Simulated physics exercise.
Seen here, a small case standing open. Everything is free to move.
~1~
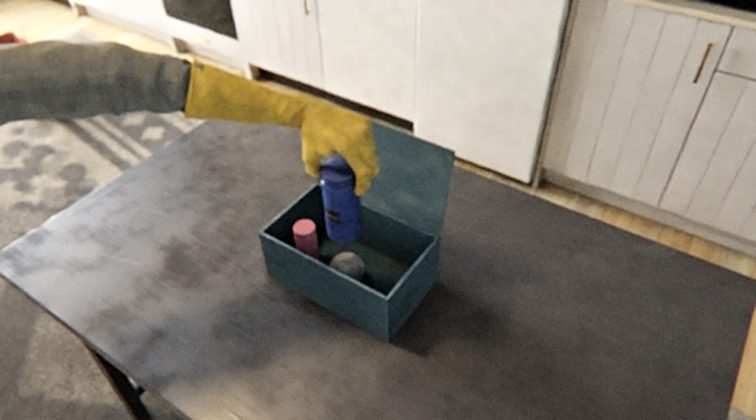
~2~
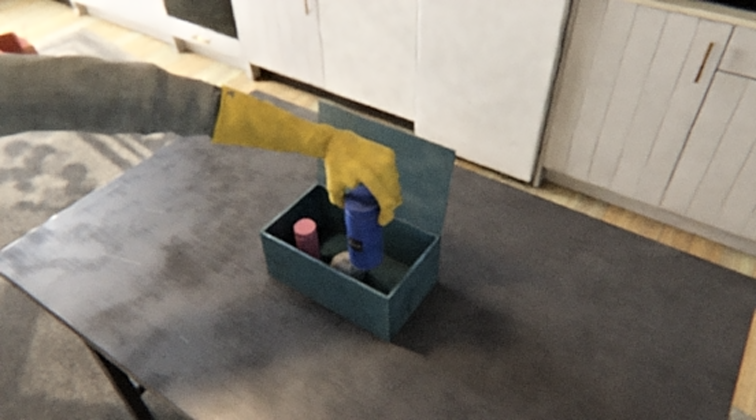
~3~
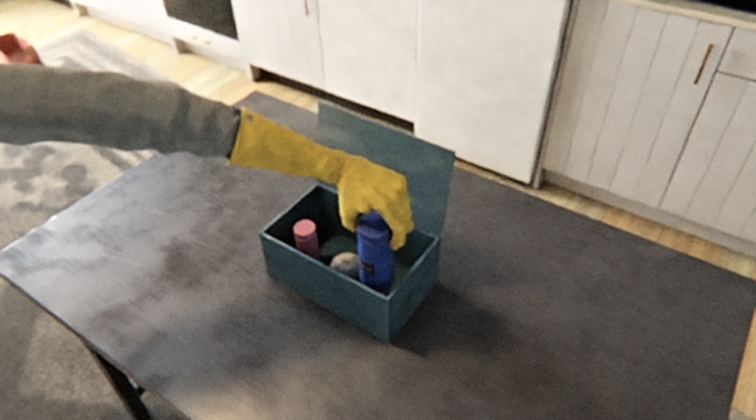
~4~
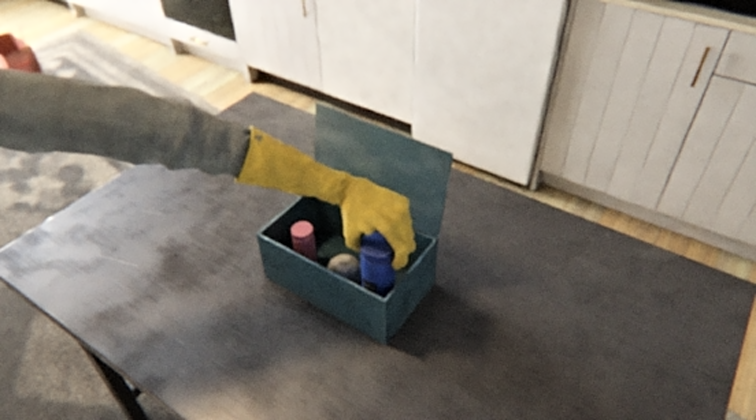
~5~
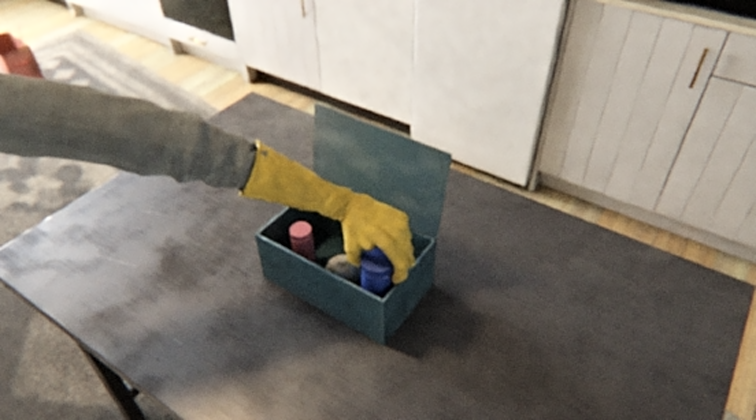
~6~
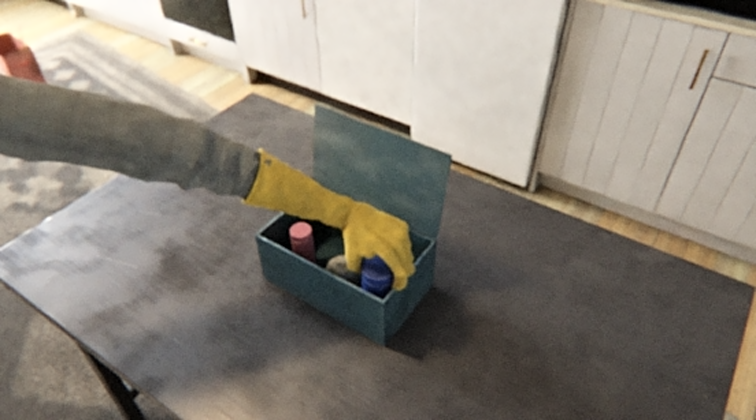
A yellow-gloved hand lowered a blue jar into a small open case on a dark table, shifting it to the right on the way down, beside a pink item and a round grayish one.
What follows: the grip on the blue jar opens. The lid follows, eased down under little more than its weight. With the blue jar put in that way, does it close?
As it turns out, it stays ajar.
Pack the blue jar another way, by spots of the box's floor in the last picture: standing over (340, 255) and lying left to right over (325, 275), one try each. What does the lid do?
In the first case it is held up; in the second case it closes.
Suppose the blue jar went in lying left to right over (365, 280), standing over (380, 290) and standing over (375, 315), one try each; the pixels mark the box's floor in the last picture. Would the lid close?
First try: It closes; second try: It is held up; third try: It will not close.
Then, 1.30 s later than the last frame, lid 81° above the rim.
Then, 1.70 s later than the last frame, lid 45° above the rim.
Then, 2.20 s later than the last frame, lid 12° above the rim.
When it is over, lid 12° above the rim; all 3 as before. End places, in pixels of the last picture, blue jar near (379, 293).
